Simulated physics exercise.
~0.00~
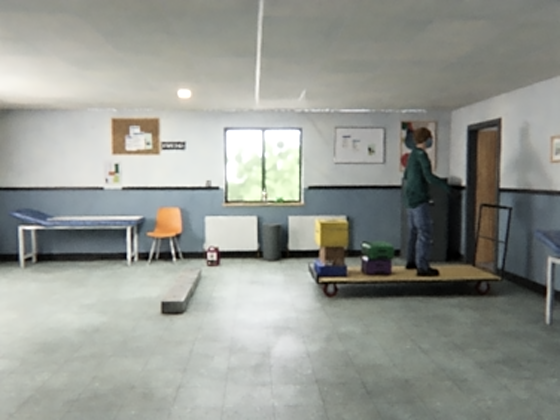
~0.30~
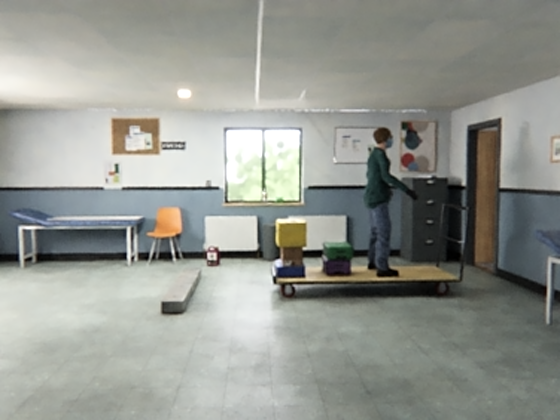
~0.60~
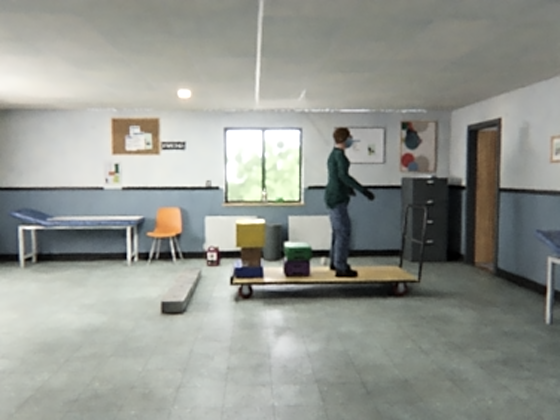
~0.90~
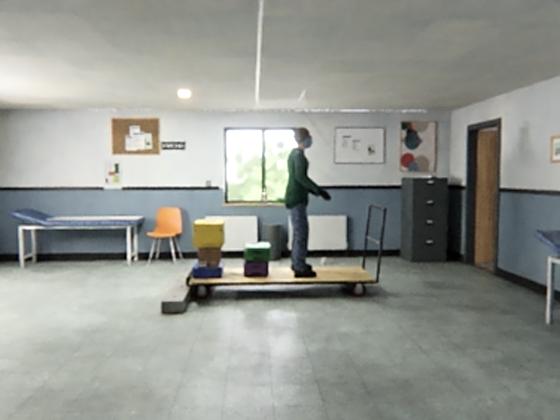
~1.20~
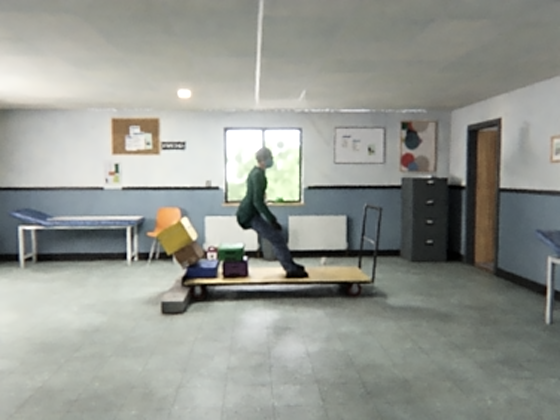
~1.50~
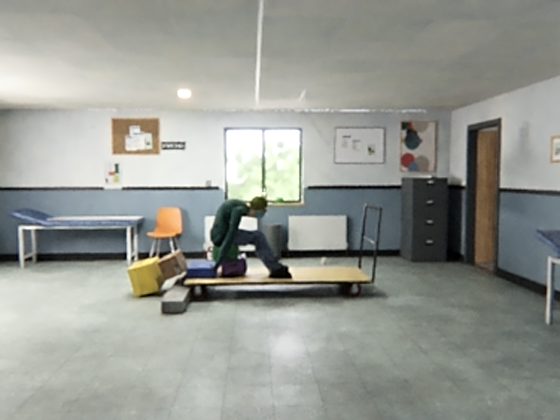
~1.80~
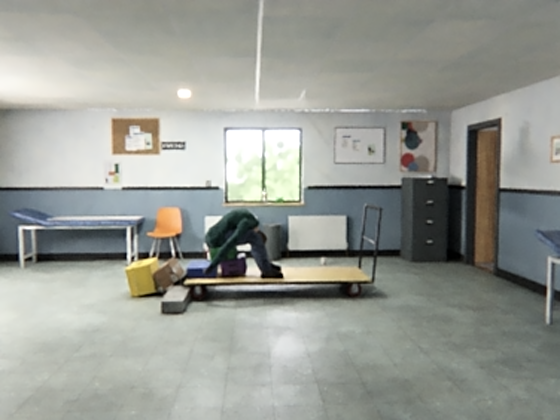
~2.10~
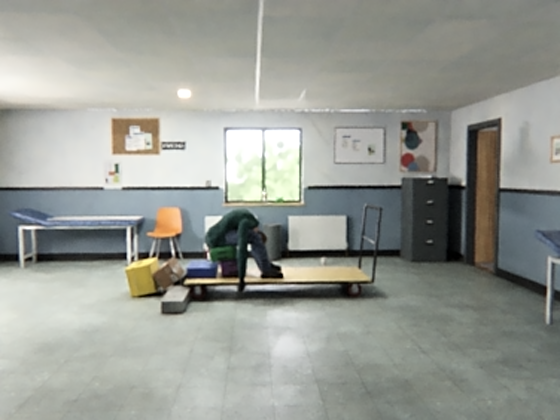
A person standing on a flat trolley stacked with colourful boxes rolled left across a room until it stopped against a low step; the yellow and brown boxes toppled off the front, and the rider folded forward, ending slumped over the cases still aboard.
